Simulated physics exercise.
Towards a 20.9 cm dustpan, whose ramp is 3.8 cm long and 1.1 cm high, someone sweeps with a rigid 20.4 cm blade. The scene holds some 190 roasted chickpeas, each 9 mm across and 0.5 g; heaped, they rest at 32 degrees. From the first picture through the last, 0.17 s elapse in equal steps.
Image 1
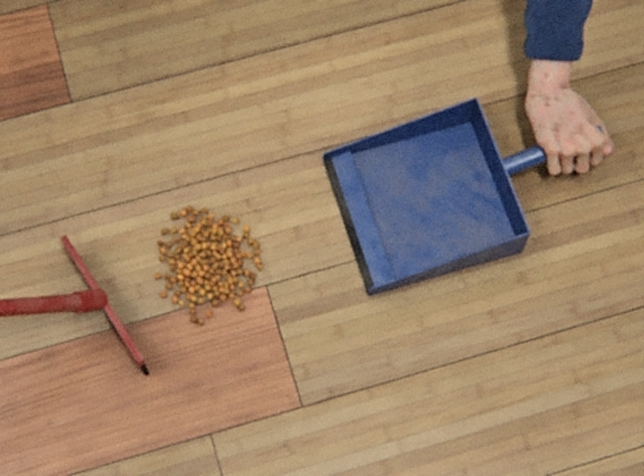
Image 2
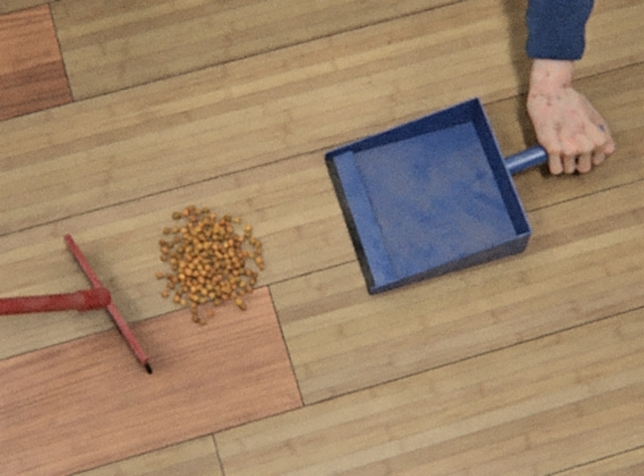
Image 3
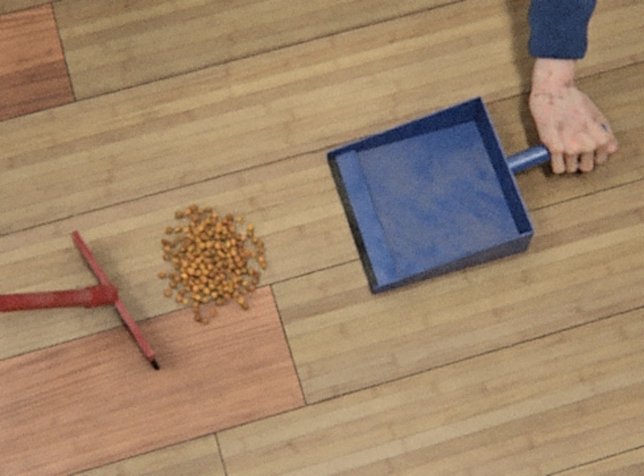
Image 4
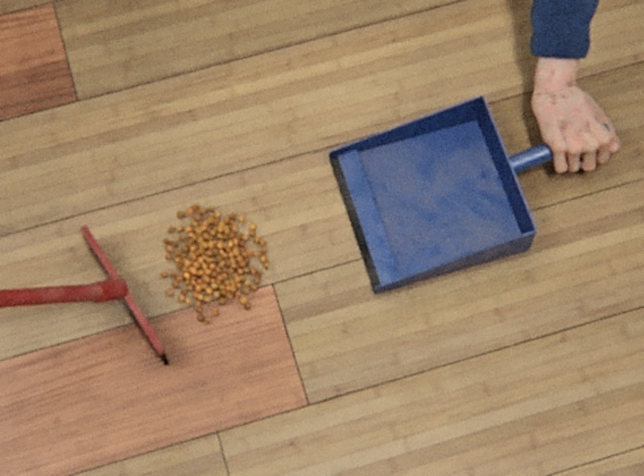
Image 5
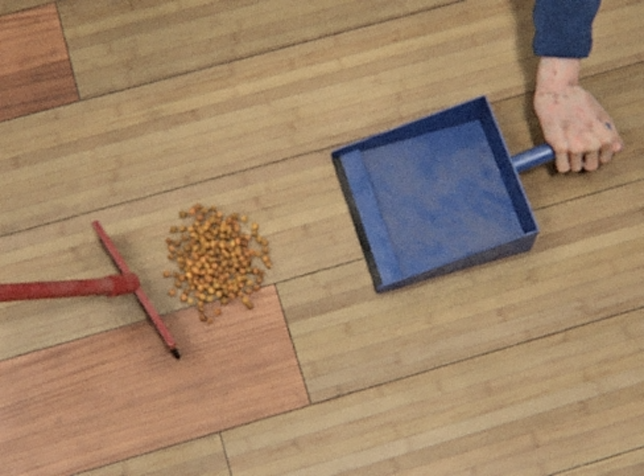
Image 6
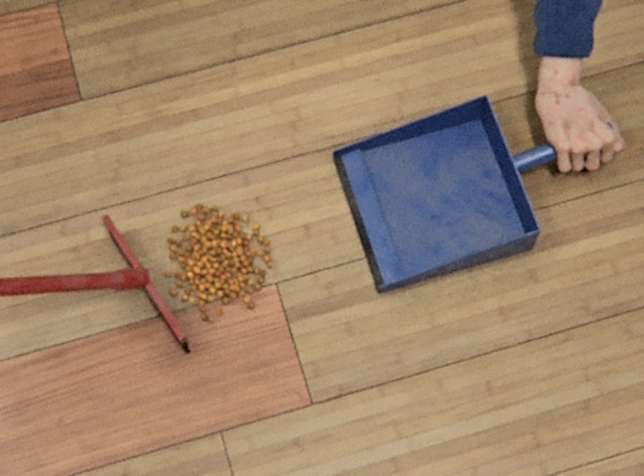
On a wooden floor, a hand held a blue dustpan by its handle while a red blade slid a short way right toward a loose pile of roasted chickpeas, which stayed where they were.
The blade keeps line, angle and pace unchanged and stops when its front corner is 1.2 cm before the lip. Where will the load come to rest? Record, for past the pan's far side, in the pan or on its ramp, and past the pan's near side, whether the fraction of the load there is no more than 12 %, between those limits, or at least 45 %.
Far side: Between the limits; pan: Between the limits; near side: No more than 12 %.
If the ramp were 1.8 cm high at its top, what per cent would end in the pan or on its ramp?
Estimate with the new ramp: Some 20 in a hundred.
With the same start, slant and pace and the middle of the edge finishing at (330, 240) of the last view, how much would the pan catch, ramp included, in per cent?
That would come to near 15 percent.
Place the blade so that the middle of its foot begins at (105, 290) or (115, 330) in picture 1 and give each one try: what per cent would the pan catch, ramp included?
First try about 25 per cent, second about 15 per cent.
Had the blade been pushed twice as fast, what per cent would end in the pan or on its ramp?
I'd put it at close to 25 per cent.
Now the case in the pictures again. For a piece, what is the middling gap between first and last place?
About 20 cm.
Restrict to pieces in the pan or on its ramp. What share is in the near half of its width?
Roughly 20 percent.
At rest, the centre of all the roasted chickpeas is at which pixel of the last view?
My guess is close to (335, 183).
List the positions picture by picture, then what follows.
Blade from (140, 361) to (66, 242), moved 0.0 cm, 0 of the pieces shifted so far; middle of the pieces at (206, 262); pan at (435, 202), in the first frame.
Blade from (144, 360) to (69, 241), moved 0.2 cm, 0 of the pieces shifted so far; middle of the pieces at (208, 262), in the second frame.
Blade from (151, 356) to (77, 237), moved 0.9 cm, 0 of the pieces shifted so far; middle of the pieces at (210, 261), in the third frame.
Blade from (161, 351) to (86, 232), moved 2.1 cm, 0 of the pieces shifted so far; middle of the pieces at (212, 260), in the fourth frame.
Blade from (172, 345) to (97, 227), moved 3.4 cm, 0 of the pieces shifted so far; middle of the pieces at (215, 260), in the fifth frame.
Blade from (182, 339) to (107, 221), moved 4.7 cm, 0 of the pieces shifted so far; middle of the pieces at (216, 260); pan at (445, 200), in the sixth frame.
Then, 0.34 s after the last picture, middle of the blade 17 cm from the lip; 0 % over the lip, far side 0 %, near side 0 %.
Then, 0.56 s after the last picture, middle of the blade 9 cm from the lip; 0 % over the lip, far side 15 %, near side 0 %.
Then, 0.90 s after the last picture, middle of the blade 4 cm from the lip; 25 % over the lip, far side 25 %, near side 0 %.
In the end, far side 25 %, pan 25 %, near side 0 %, in front of the lip or behind the blade 50 %.
